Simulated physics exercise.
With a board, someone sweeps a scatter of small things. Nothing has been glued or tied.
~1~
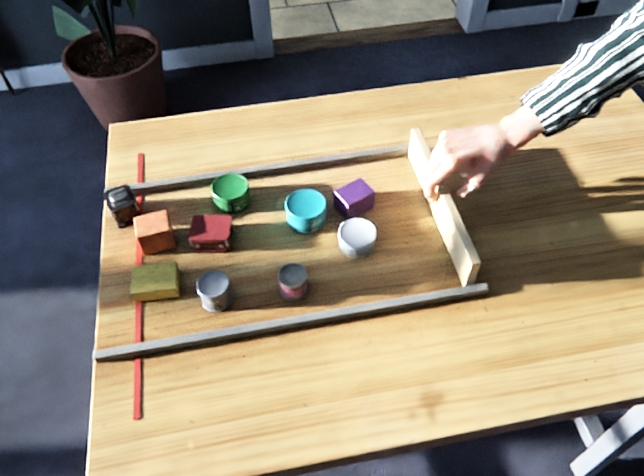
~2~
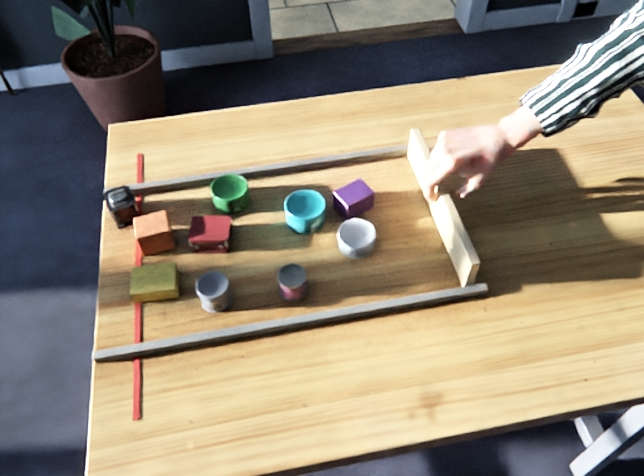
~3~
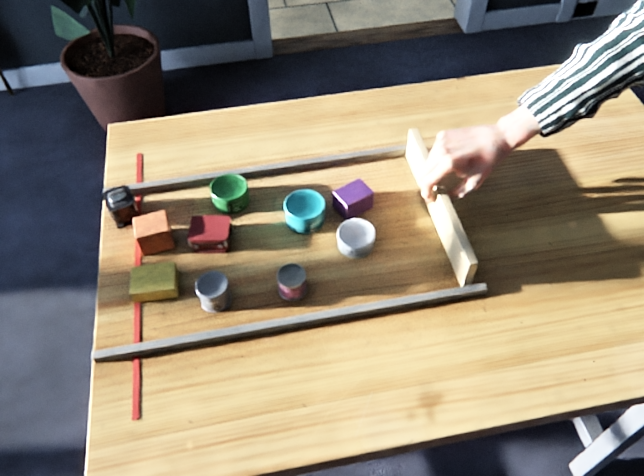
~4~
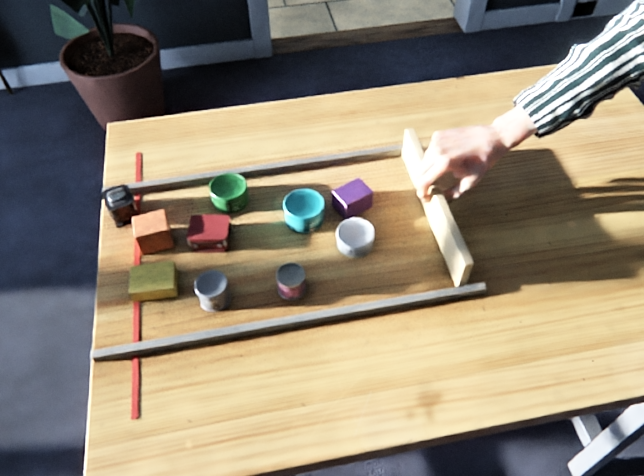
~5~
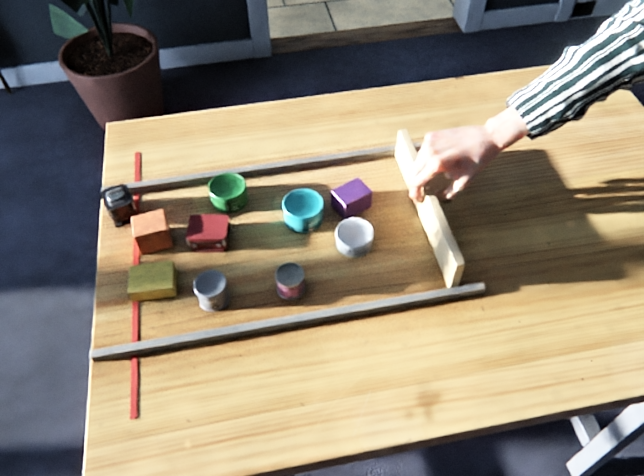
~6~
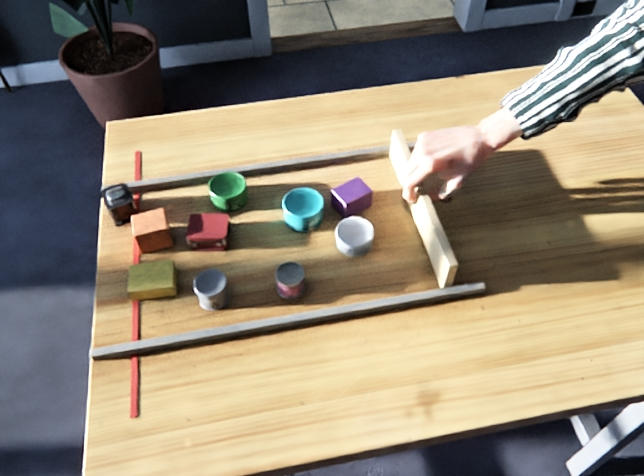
A light wooden table stands on a dark floor near a potted plant, seen from above at an angle by a camera that barely shifts. Between two grey rails lie small blocks, tubs and tins, with black, orange and yellow pieces by a red tape at left, red and green ones beside them, and turquoise, purple and white ones further right. A hand in a striped sleeve slides an upright board slightly leftward, while the objects stay still.
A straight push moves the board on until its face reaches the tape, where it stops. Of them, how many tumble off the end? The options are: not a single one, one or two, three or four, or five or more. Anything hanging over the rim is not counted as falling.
My answer: Five or more.
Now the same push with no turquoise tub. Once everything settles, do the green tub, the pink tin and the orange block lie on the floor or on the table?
Green tub - safe, pink tin - safe, orange block - gone.
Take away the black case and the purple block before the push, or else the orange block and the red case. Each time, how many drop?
Try one: 4; try two: 4.
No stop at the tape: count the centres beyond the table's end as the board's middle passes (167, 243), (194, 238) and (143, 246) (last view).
Counts per position: 2 / 1 / 5.
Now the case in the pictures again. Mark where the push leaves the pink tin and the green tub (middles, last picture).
The first one ends at (117, 316), the second at (116, 205).
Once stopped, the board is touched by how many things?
4 in contact.
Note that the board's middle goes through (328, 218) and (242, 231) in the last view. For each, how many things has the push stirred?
The first number is 3, the next one 8.
Early on, none off yet; black case at rest near (120, 204); yellow block at rest near (153, 280); orange block at rest near (152, 231).
A while later, none off yet; black case at rest near (120, 204); yellow block at rest near (153, 280); orange block travelled well along near (96, 243).
Finally, the number that fall off is five or more; lost, turquoise tub, red case, grey pot, orange block, yellow block and black case.
